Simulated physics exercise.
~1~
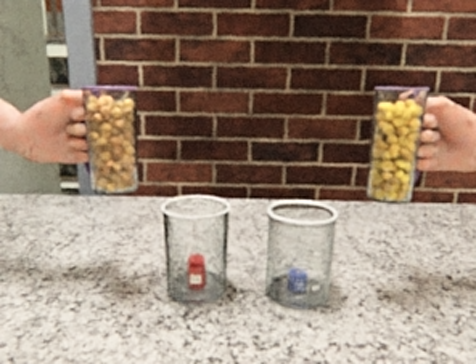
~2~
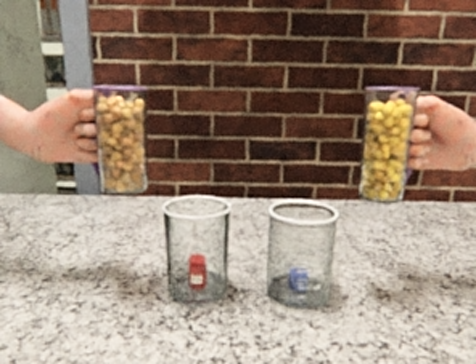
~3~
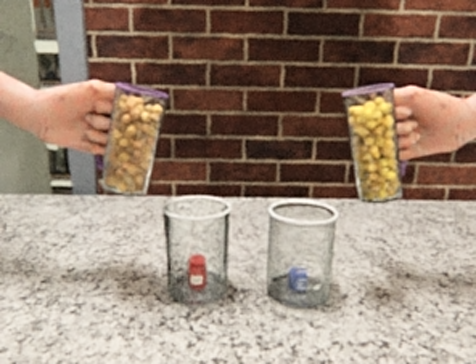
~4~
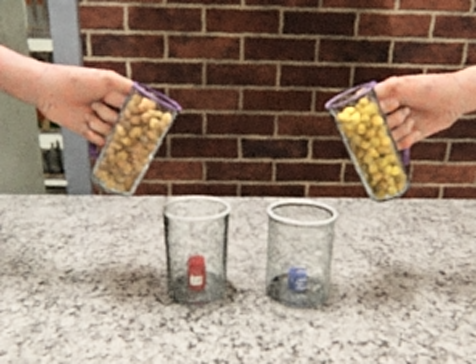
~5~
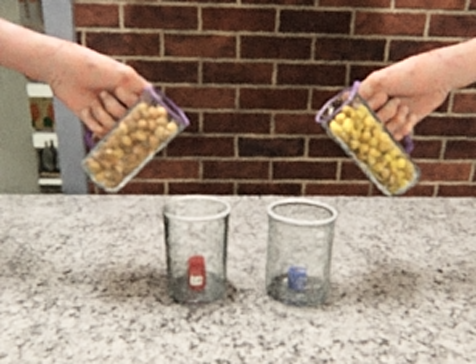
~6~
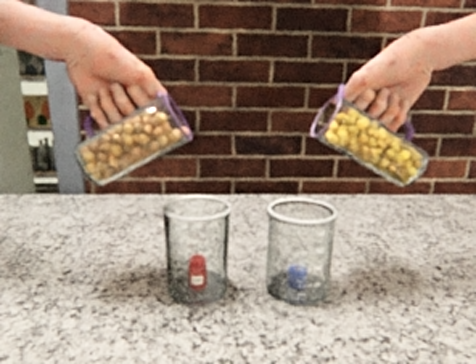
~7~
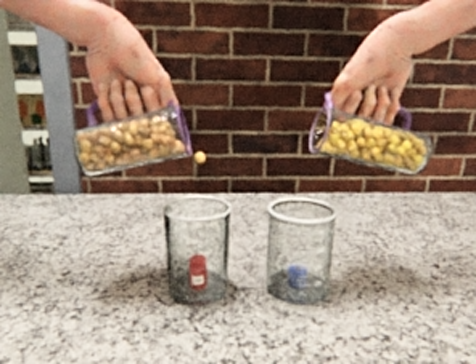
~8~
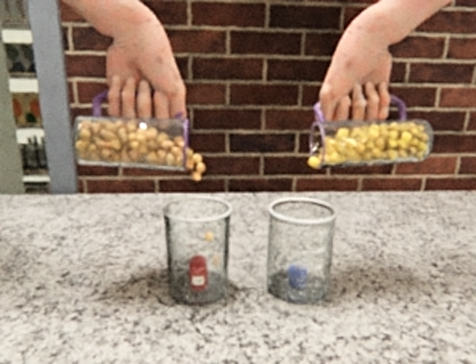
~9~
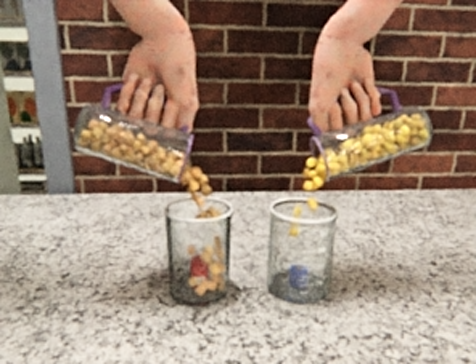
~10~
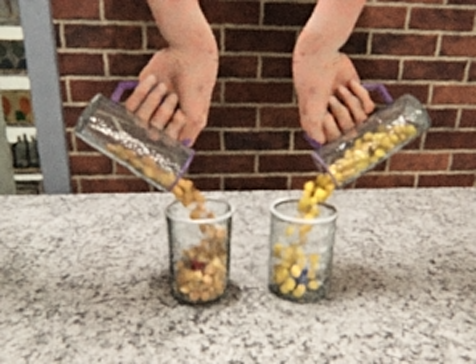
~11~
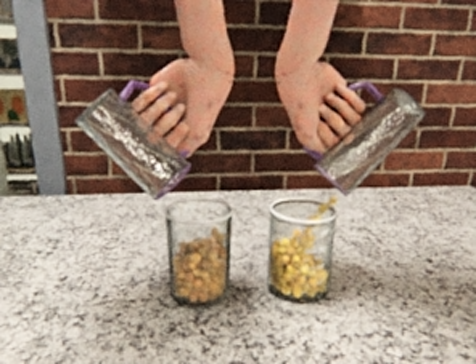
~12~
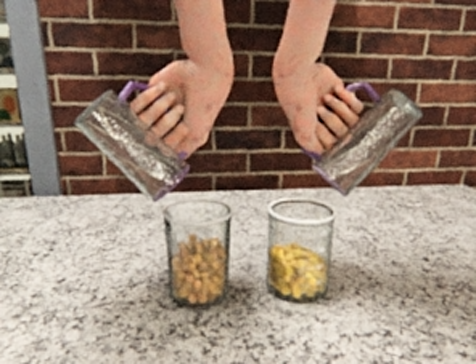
In the video, two hands tip clear cups of tan and yellow pieces over two glass containers holding a small red object and a small blue one. The pieces pour in, left side first, until the cups are empty and both objects are covered in the roughly half-full containers.
